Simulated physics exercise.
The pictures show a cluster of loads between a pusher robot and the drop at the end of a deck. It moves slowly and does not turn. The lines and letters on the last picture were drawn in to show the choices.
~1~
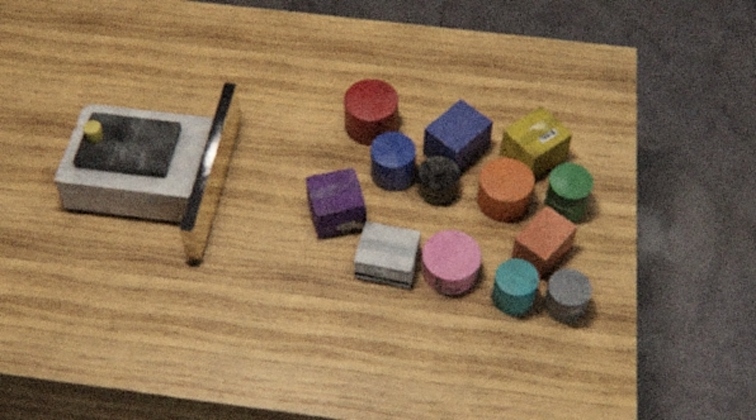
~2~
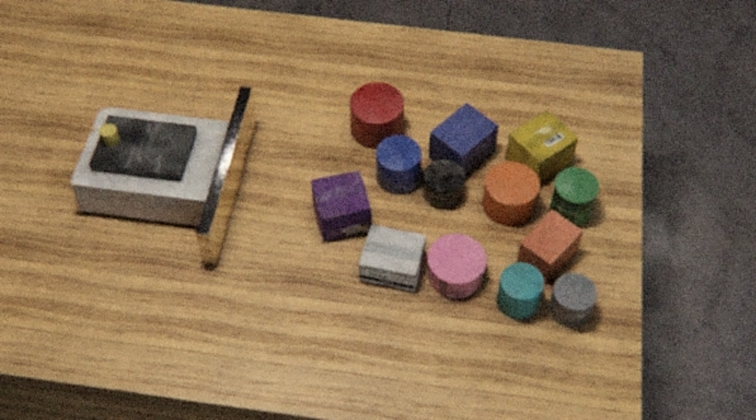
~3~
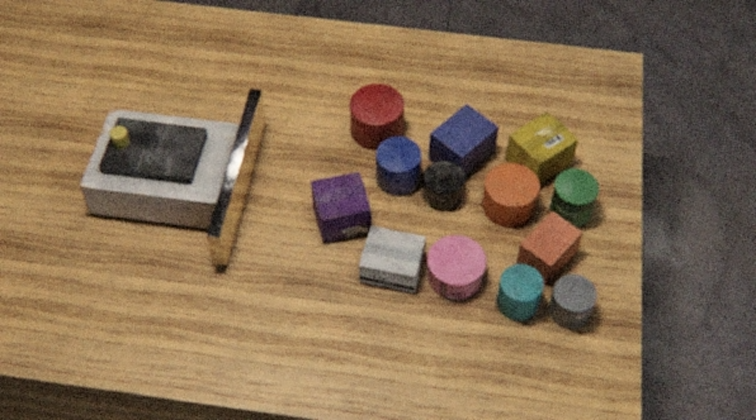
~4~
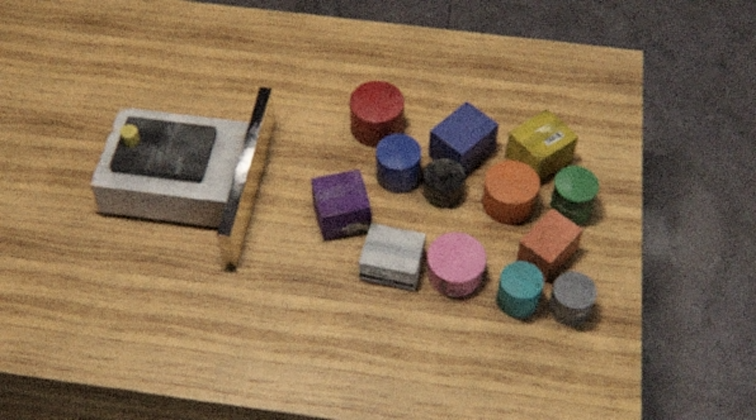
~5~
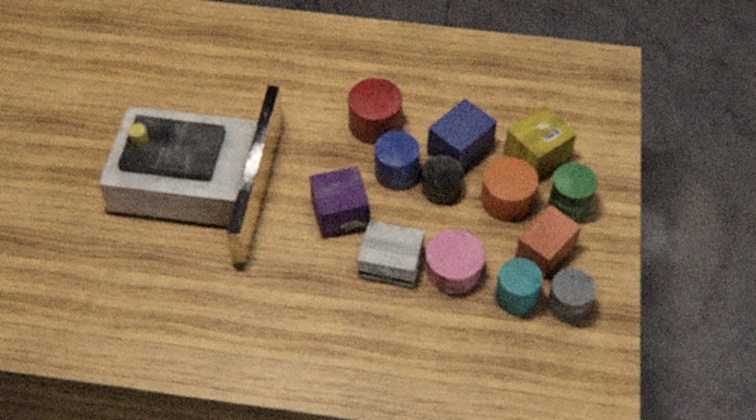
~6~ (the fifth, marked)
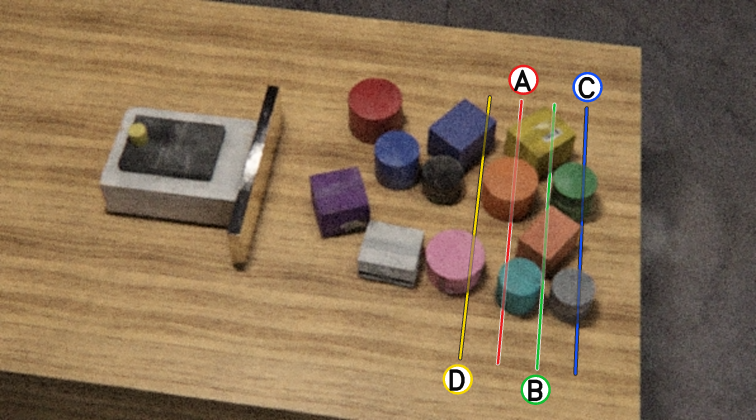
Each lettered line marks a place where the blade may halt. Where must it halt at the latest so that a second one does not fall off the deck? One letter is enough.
The farthest such stop is A.
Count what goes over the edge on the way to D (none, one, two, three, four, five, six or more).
In all, none.
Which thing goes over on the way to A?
It is the green pail.
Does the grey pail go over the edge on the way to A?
By then, no.
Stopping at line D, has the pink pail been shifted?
Yes.
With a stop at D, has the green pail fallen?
No.
On the marked copy, A at (511, 221); B at (547, 225); C at (582, 229); D at (476, 216).
Taking A. A third of the way, robot (271, 158); red canister (391, 110); white parcel (393, 261).
Two thirds of the way, robot (361, 169); green pail (600, 193); grey pail (596, 307).
When it is over, robot (433, 178); green pail over the edge; orange crate (635, 238); one fallen.
As for the rest, B drops three; C drops six; D is within the limit but short.
